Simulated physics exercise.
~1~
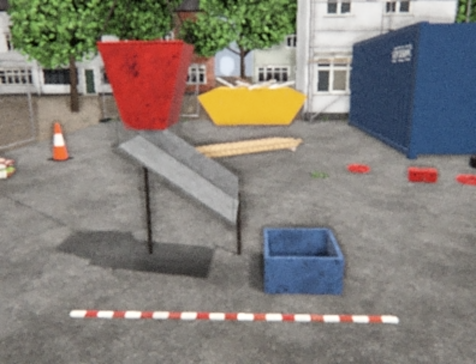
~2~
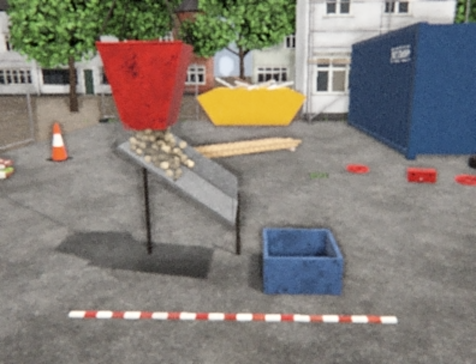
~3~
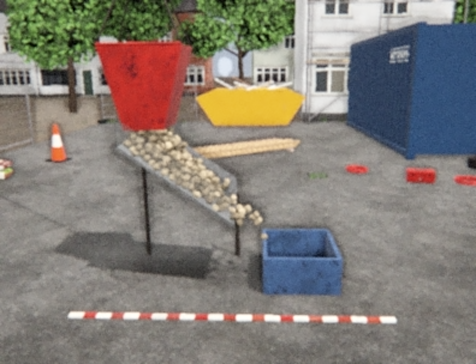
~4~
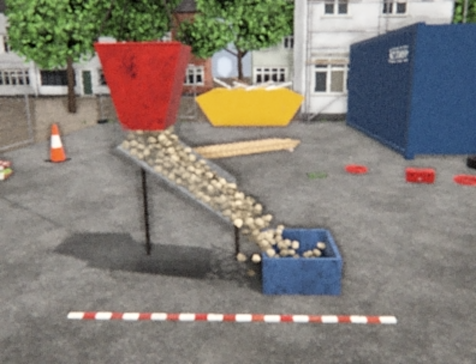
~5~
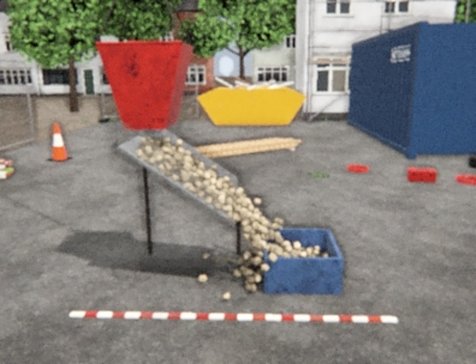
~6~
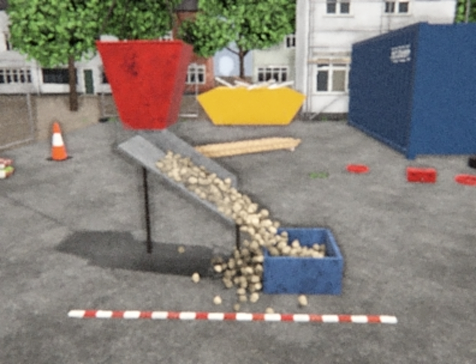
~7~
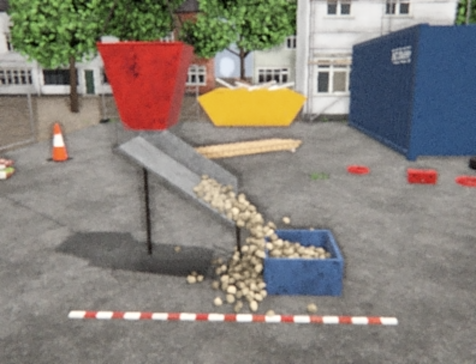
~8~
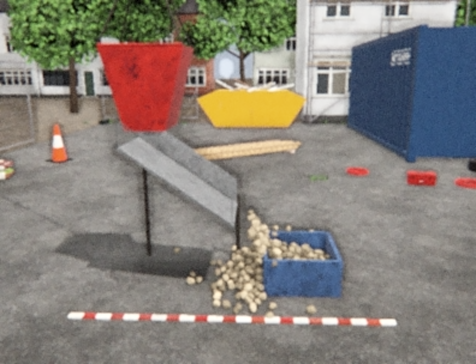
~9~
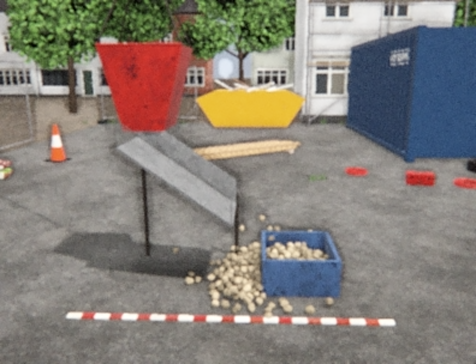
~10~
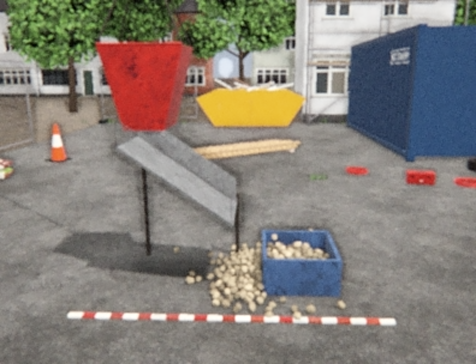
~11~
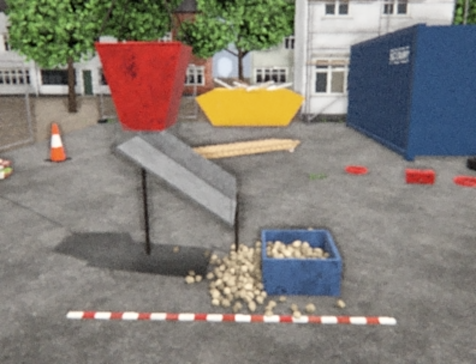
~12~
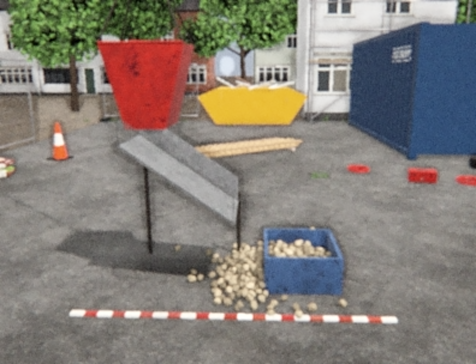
Pale, rounded stones spill from the bottom of a red skip onto a sloping grey chute in a paved yard, with a yellow skip and a blue container behind. They spread down the slope and reach its lower edge, where the first ones drop toward an open blue bin. More pour over, some landing in the bin and others piling up on the ground to its left. The chute empties from the top down until the last stones tumble off. Finally everything lies still, with more than half in the bin, a large heap left of it and a few stones beside it.
